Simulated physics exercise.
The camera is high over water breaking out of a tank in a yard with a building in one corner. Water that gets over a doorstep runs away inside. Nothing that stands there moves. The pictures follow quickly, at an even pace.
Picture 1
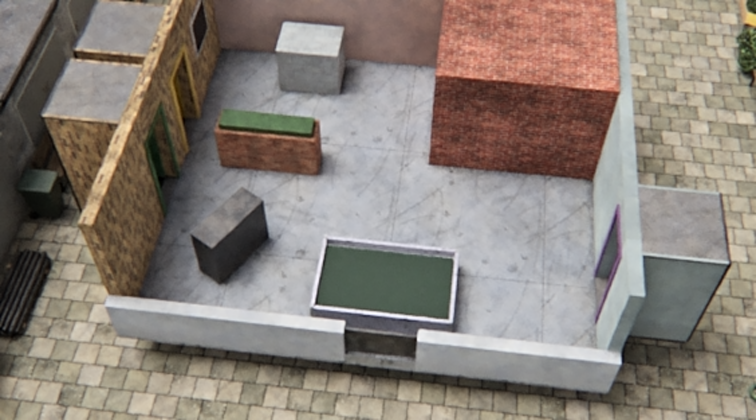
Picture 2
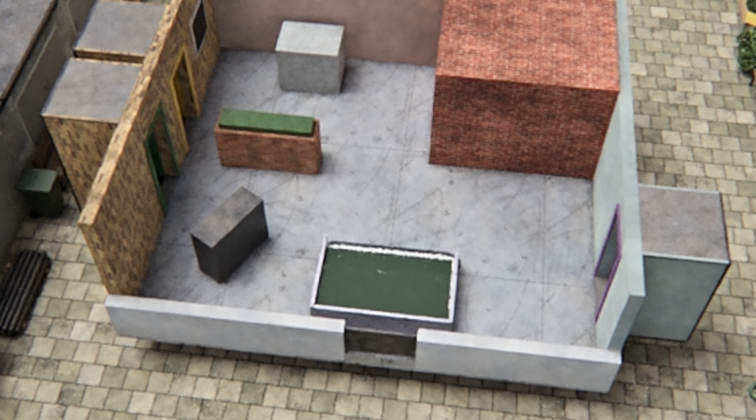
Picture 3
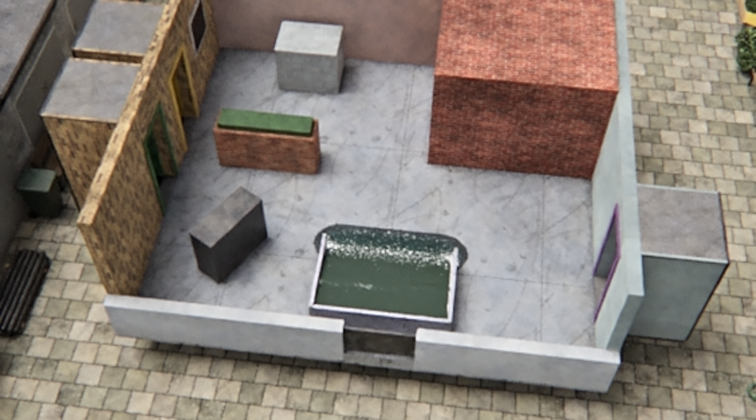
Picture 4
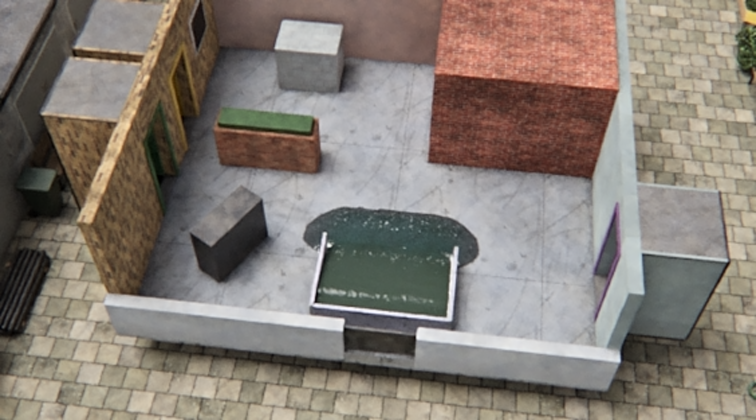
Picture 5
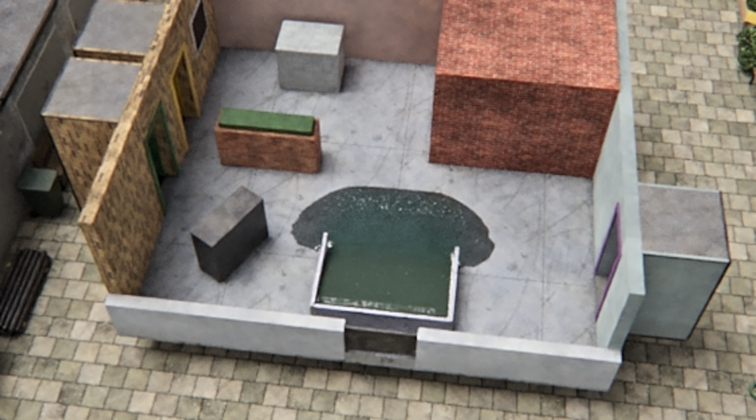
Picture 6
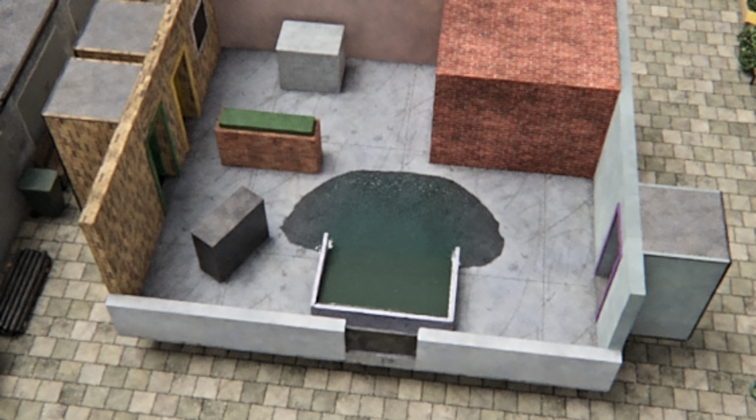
Dark green water breaking out of the far side of an open tank and spreading in a widening fan across a grey walled yard.
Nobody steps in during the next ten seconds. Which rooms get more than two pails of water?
One by one: The green door admits no more than that; the purple door admits no more than that; the yellow door lets in a lot.
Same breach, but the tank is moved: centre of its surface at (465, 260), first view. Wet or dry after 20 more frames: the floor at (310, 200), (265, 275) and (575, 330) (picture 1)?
In turn: Covered, no water, awash.
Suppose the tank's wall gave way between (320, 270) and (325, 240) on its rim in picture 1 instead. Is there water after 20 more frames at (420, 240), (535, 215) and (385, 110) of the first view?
One after the other: No water, free of water, free of water.
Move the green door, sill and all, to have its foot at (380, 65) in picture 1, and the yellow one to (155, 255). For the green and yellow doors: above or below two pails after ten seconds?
One by one: Green lets more in, yellow stays under.
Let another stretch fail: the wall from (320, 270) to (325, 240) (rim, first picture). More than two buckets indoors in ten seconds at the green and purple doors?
One by one: The green door is over; the purple door is under.
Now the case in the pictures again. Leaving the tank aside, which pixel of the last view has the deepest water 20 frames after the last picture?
Roughly at (356, 75).
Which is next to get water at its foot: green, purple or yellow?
It is the green-painted one.
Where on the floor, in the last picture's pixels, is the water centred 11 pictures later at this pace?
Close to (395, 204).
A moment on, water covers 30 % of the floor; the green door not reached, the purple door not reached, the yellow door not reached.
Next, water covers 40 % of the floor; the green door not reached, the purple door not reached, the yellow door not reached.
Then, water covers 55 % of the floor; the green door wet at the sill, nothing in, the purple door not reached, the yellow door not reached.
Later, water covers 80 % of the floor; the green door wet at the sill, nothing in, the purple door wet at the sill, nothing in, the yellow door under two buckets in.
In the end, water covers 95 % of the floor; the green door wet at the sill, nothing in, the purple door wet at the sill, nothing in, the yellow door over two buckets in.
